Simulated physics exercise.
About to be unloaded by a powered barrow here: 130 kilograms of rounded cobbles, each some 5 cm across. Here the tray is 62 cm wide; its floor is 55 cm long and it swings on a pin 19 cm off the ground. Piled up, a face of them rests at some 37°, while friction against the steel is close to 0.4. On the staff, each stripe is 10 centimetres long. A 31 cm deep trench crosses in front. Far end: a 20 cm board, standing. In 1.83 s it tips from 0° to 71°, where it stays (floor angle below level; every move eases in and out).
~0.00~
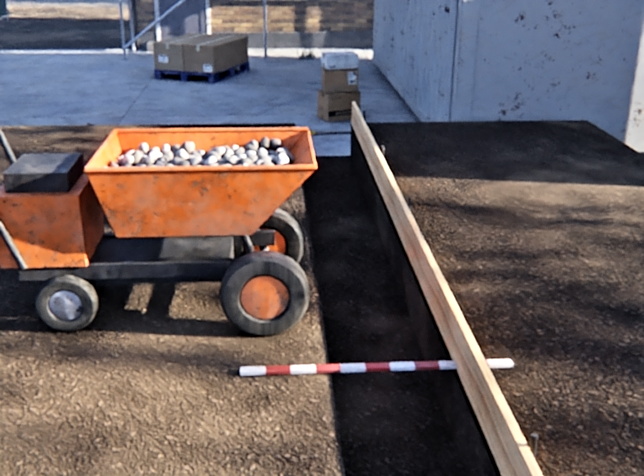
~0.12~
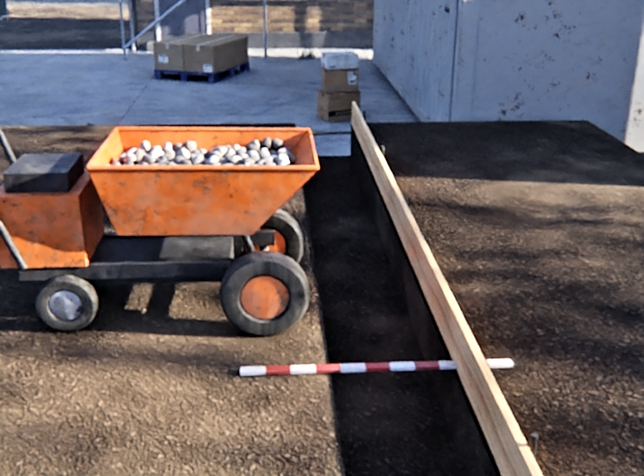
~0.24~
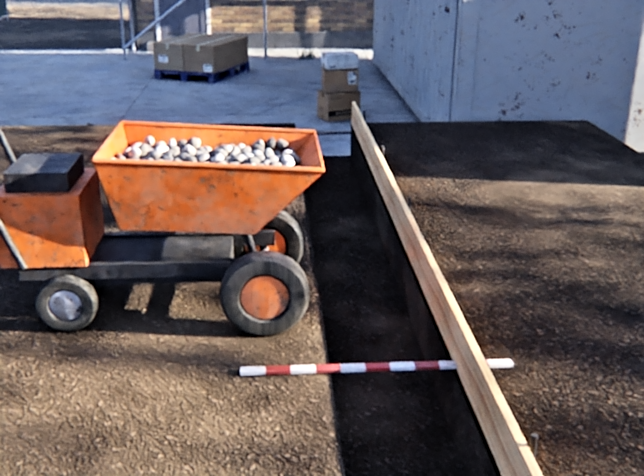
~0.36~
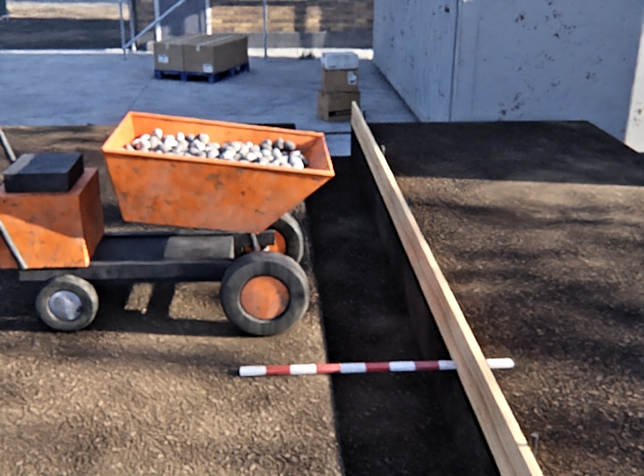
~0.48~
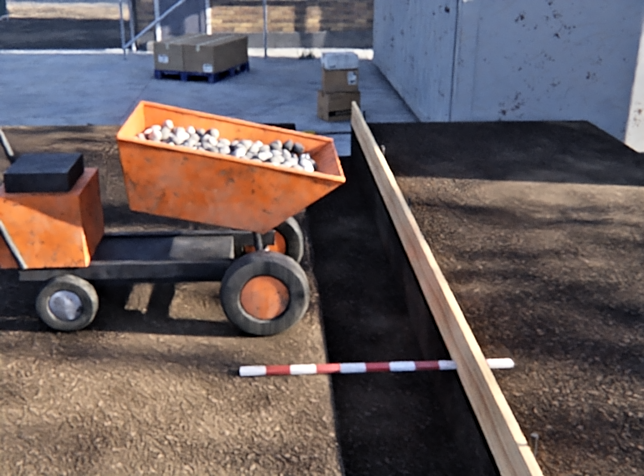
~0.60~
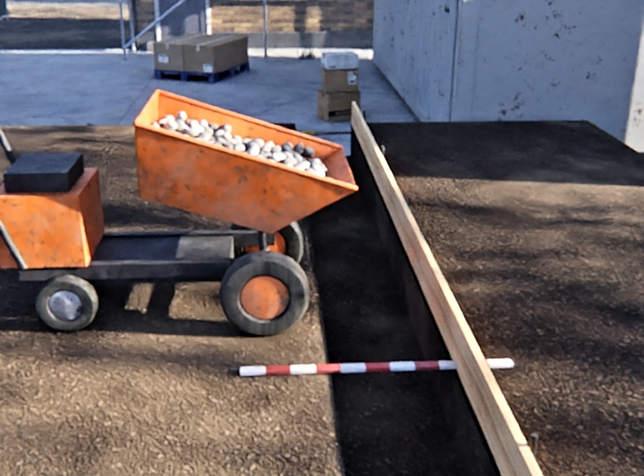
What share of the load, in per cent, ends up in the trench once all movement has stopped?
About 79 per cent.
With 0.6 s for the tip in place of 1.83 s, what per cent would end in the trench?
That works out at about 60 in a hundred.
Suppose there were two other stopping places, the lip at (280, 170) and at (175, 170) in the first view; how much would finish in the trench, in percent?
Around 100% for the first place and 75% for the second.
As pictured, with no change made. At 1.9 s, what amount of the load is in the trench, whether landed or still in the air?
I'd put it near 35 per cent.
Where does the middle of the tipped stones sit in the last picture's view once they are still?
Resting centre: About (402, 340).
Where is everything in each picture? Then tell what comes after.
Lip at (316, 167), floor tilted 0°, highest stones at (202, 156), in the first frame.
The tray is at 1°, its lip at (318, 168); the top of the load is at (193, 156); the stones move at 0.1 m/s on average, in the second frame.
Lip at (324, 170), floor tilted 3°, highest stones at (169, 151); the stones move at 0.2 m/s on average, in the third frame.
Lip at (333, 175), floor tilted 7°, highest stones at (163, 144); the stones move at 0.3 m/s on average, in the fourth frame.
Lip at (344, 181), floor tilted 12°, highest stones at (165, 134); the stones move at 0.4 m/s on average, in the fifth frame.
Lip at (356, 189), floor tilted 18°, highest stones at (175, 125); the stones move at 0.5 m/s on average, in the sixth frame.
After 1.4 s the floor is at 60°; 99 % in the tray, 1 % in the trench; the foremost stones are at (416, 259).
After 1.9 s the floor is at 71°; 51 % in the tray, 35 % in the trench, 14 % past the trench; the foremost stones are at (530, 308).
After 2.3 s the floor is at 71°; 26 % in the tray, 54 % in the trench, 20 % past the trench; the foremost stones are at (583, 306).
After 4.2 s the floor is at 71°; 0 % in the tray, 79 % in the trench, 21 % past the trench; the foremost stones are at (594, 280).
